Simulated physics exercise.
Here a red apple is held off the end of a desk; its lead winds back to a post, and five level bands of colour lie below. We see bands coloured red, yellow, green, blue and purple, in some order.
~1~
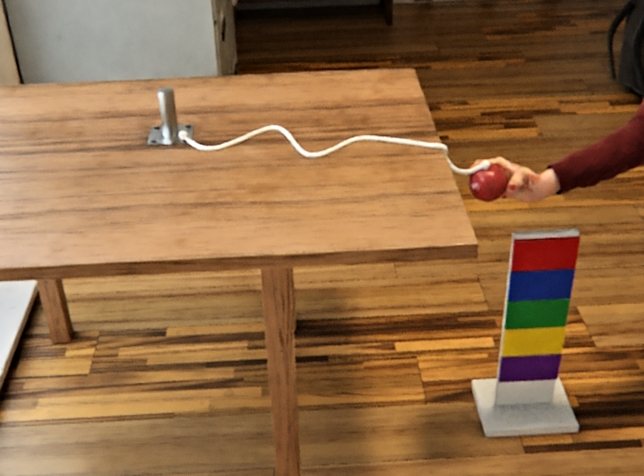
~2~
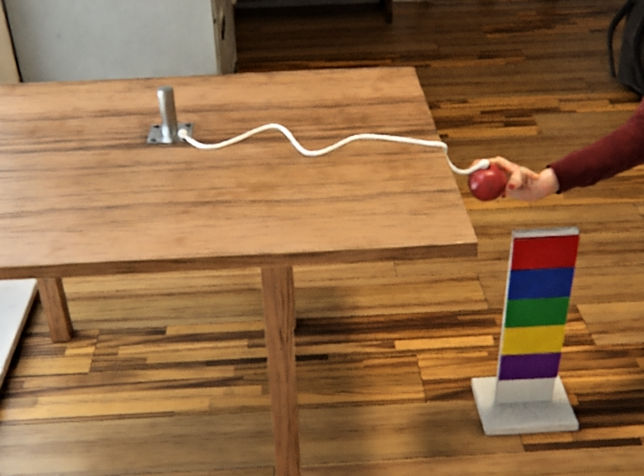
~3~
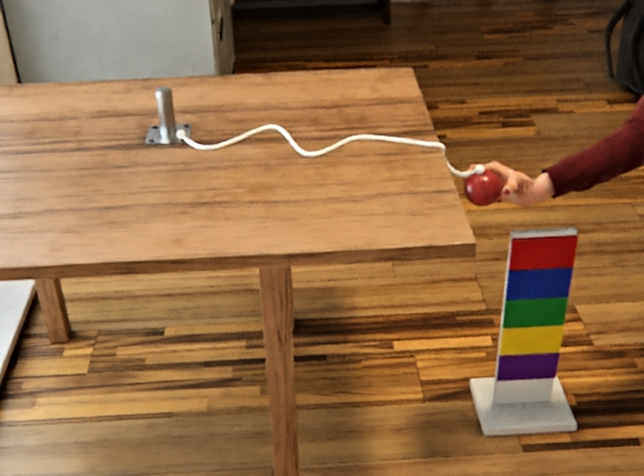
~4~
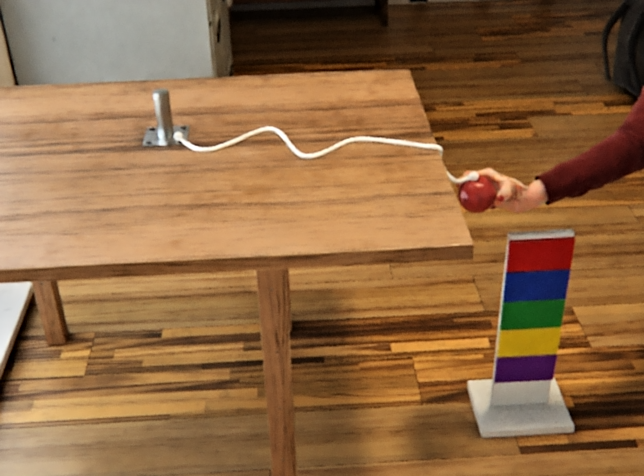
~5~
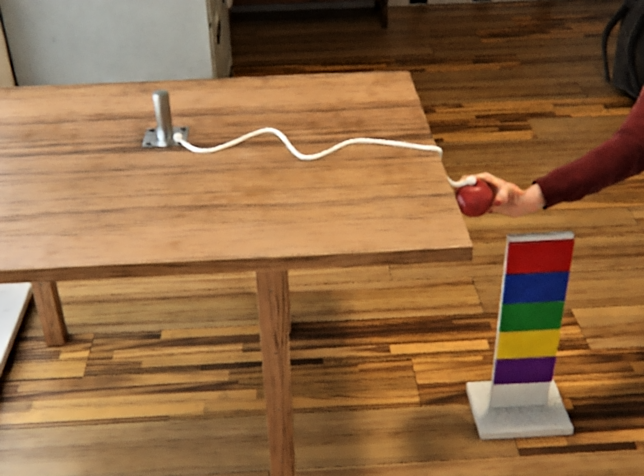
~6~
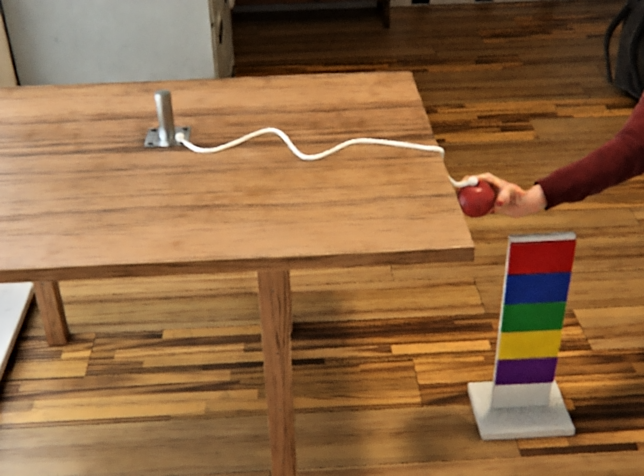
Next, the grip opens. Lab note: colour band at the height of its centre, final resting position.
Centre at rest: Blue band.
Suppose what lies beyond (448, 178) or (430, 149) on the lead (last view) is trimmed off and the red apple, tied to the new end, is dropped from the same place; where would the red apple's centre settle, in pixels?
In order, around (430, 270) and (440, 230).
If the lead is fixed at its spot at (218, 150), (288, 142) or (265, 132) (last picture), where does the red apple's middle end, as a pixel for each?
Per try (px, approx.): (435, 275), (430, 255), (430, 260).
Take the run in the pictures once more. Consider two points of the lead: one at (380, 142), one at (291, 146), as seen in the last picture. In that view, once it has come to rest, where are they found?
In that view they sit near (439, 171) and near (346, 142).
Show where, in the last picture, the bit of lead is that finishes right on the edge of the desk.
The point at (355, 142).
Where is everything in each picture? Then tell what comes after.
The first frame shows red apple (488, 183); red (546, 256); blue (542, 286); green (538, 315); yellow (534, 343); purple (530, 369).
The second frame shows red apple (487, 183); lead through (198, 145) (258, 131) (298, 147) (353, 139) (425, 143).
The third frame shows red apple (483, 188).
The fourth frame shows red apple (477, 194); lead through (193, 148) (254, 133) (294, 149) (348, 142) (420, 146).
The fifth frame shows red apple (474, 198).
The sixth frame shows red apple (475, 199); lead through (195, 149) (255, 135) (295, 151) (350, 143) (422, 148).
A little later, apple near (455, 284); level with blue.
Next, apple near (408, 274); level with blue.
Later still, apple near (427, 285); level with blue.
When it is over, apple near (440, 288); level with blue. The blue one.
